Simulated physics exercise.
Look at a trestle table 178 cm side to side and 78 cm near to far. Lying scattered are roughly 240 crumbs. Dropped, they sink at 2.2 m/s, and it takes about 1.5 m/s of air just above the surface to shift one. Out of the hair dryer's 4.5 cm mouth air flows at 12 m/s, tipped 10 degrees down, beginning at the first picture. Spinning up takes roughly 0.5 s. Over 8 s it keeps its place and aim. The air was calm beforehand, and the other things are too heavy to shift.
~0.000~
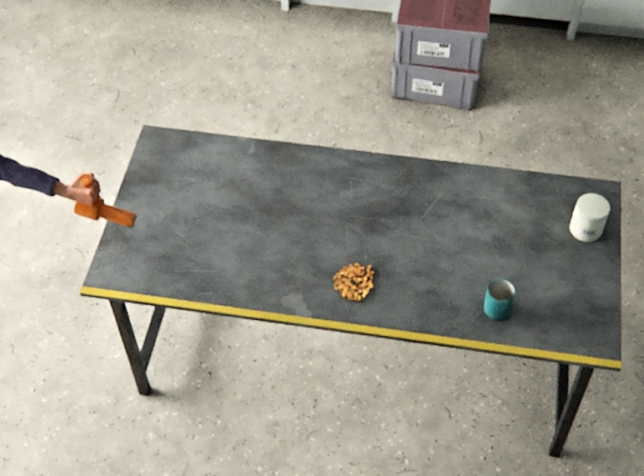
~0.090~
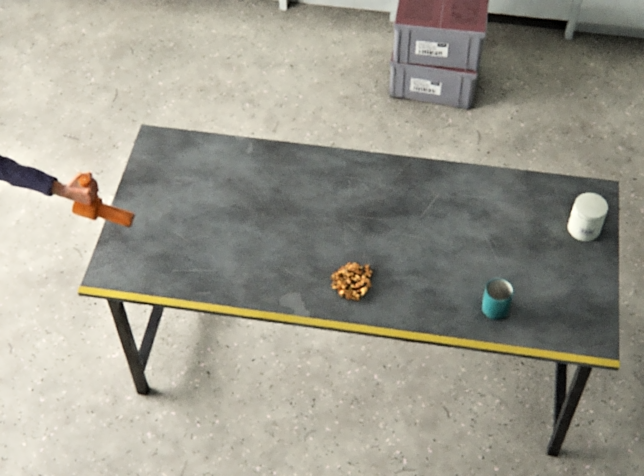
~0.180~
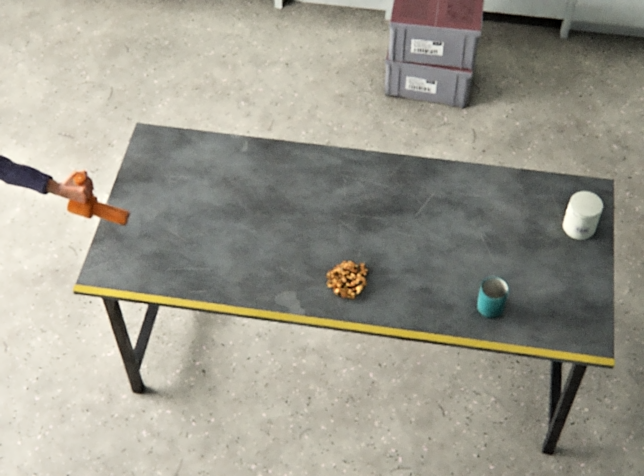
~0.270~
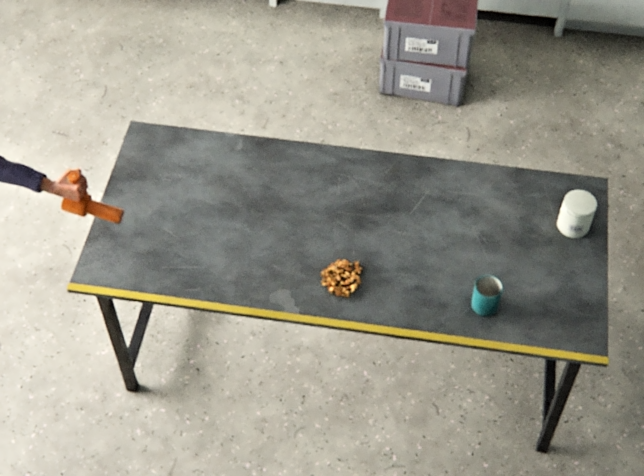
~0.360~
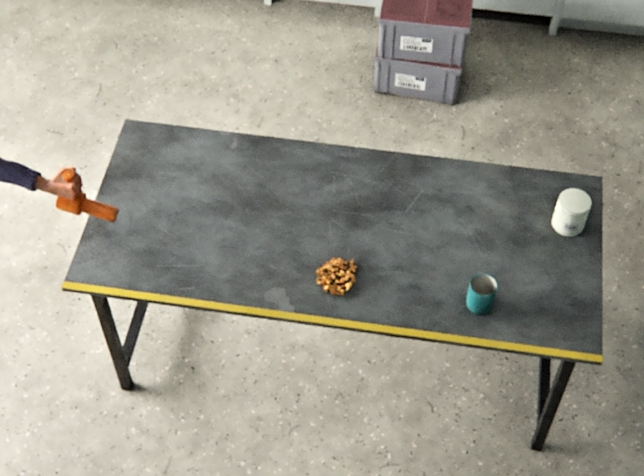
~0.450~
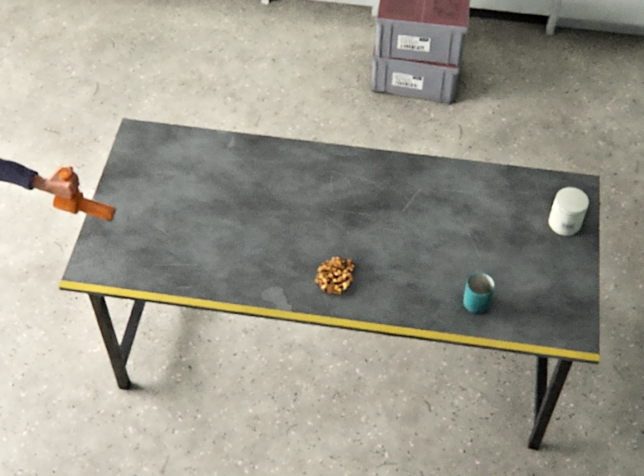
A hand holds an orange hair dryer at a dark table's left while the crumbs stay still.
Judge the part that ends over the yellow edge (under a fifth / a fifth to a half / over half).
My guess is a middling share, one fifth to one half, ends up there.
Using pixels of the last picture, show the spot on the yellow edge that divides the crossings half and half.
Roughly at pixel (513, 350).
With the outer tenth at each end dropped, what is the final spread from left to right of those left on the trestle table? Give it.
About 40 cm.
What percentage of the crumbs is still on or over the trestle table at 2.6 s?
About 20 %.
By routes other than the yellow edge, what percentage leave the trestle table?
I would say close to 40 %.
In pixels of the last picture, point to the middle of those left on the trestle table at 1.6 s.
I'd point to somewhere around (546, 301).
After 1.6 s, 40 % are on the move or not yet settled, 36 % are over the yellow edge; the middle of those still in play is near (546, 301).
After 2.6 s, 23 % are on the move or not yet settled, 37 % are over the yellow edge; the middle of those still in play is near (546, 301).
After 4.4 s, 18 % are on the move or not yet settled, 37 % are over the yellow edge; the middle of those still in play is near (546, 301).
After 8.0 s, at the end, 38 % are over the yellow edge; the middle of those still in play is near (557, 298).
